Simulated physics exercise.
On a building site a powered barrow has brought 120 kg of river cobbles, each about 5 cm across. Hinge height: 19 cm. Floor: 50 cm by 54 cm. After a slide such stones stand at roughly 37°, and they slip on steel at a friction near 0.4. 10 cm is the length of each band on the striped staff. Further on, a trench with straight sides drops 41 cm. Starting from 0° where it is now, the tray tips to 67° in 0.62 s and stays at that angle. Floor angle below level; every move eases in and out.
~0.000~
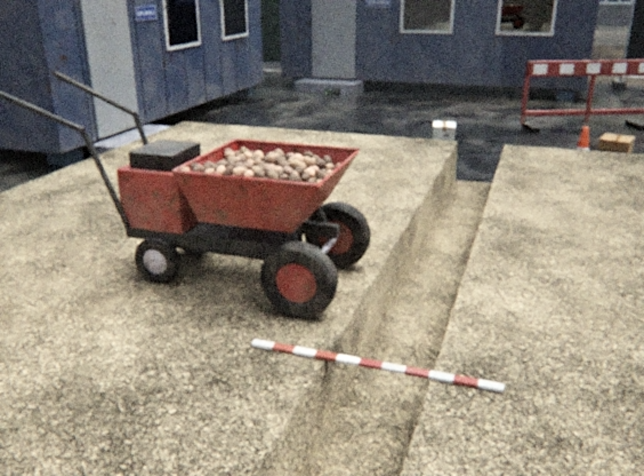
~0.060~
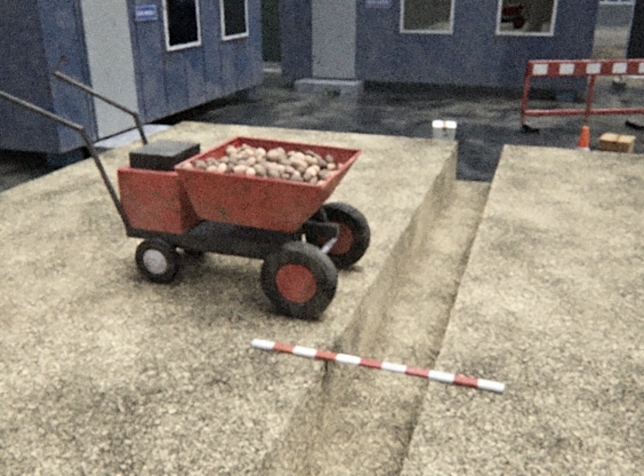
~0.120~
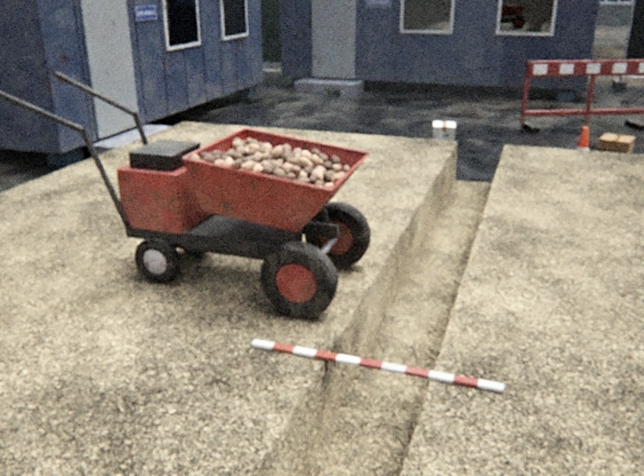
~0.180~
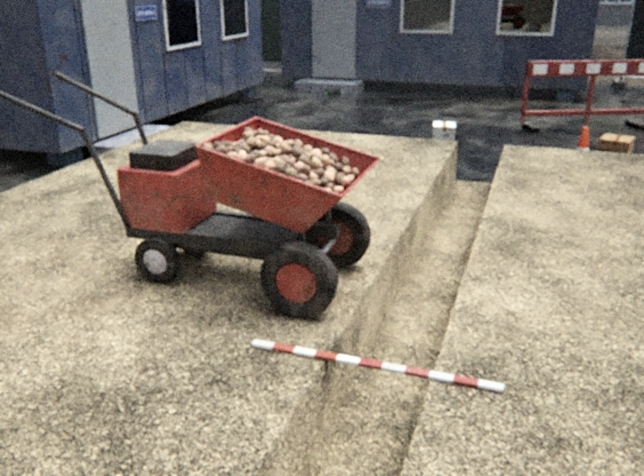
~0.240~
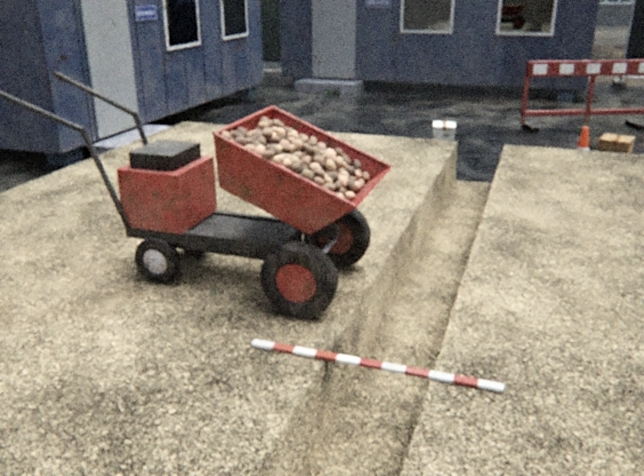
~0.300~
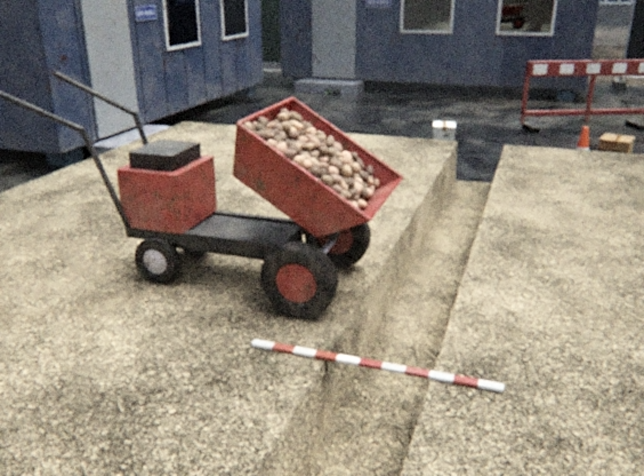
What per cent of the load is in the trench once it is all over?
39 %.
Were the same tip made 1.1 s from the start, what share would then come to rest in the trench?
My guess is near 55 percent.
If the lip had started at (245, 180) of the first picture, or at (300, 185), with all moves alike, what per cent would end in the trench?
That gives roughly 80 per cent and roughly 55 per cent.
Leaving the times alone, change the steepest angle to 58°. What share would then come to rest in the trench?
Roughly 25%.
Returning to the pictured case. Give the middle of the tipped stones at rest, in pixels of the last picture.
About (468, 309).
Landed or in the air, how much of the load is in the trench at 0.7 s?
Close to 15 per cent at that time.
After 0.5 s the floor is at 56°; 100 % in the tray; the foremost stones are at (393, 222).
After 0.7 s the floor is at 67°; 77 % in the tray, 13 % in the trench, 10 % past the trench; the foremost stones are at (480, 298).
After 1.1 s the floor is at 67°; 33 % in the tray, 20 % in the trench, 48 % past the trench; the foremost stones are at (623, 334).
After 3.0 s the floor is at 67°; 13 % in the tray, 39 % in the trench, 47 % past the trench; the foremost stones are past the picture's edge.
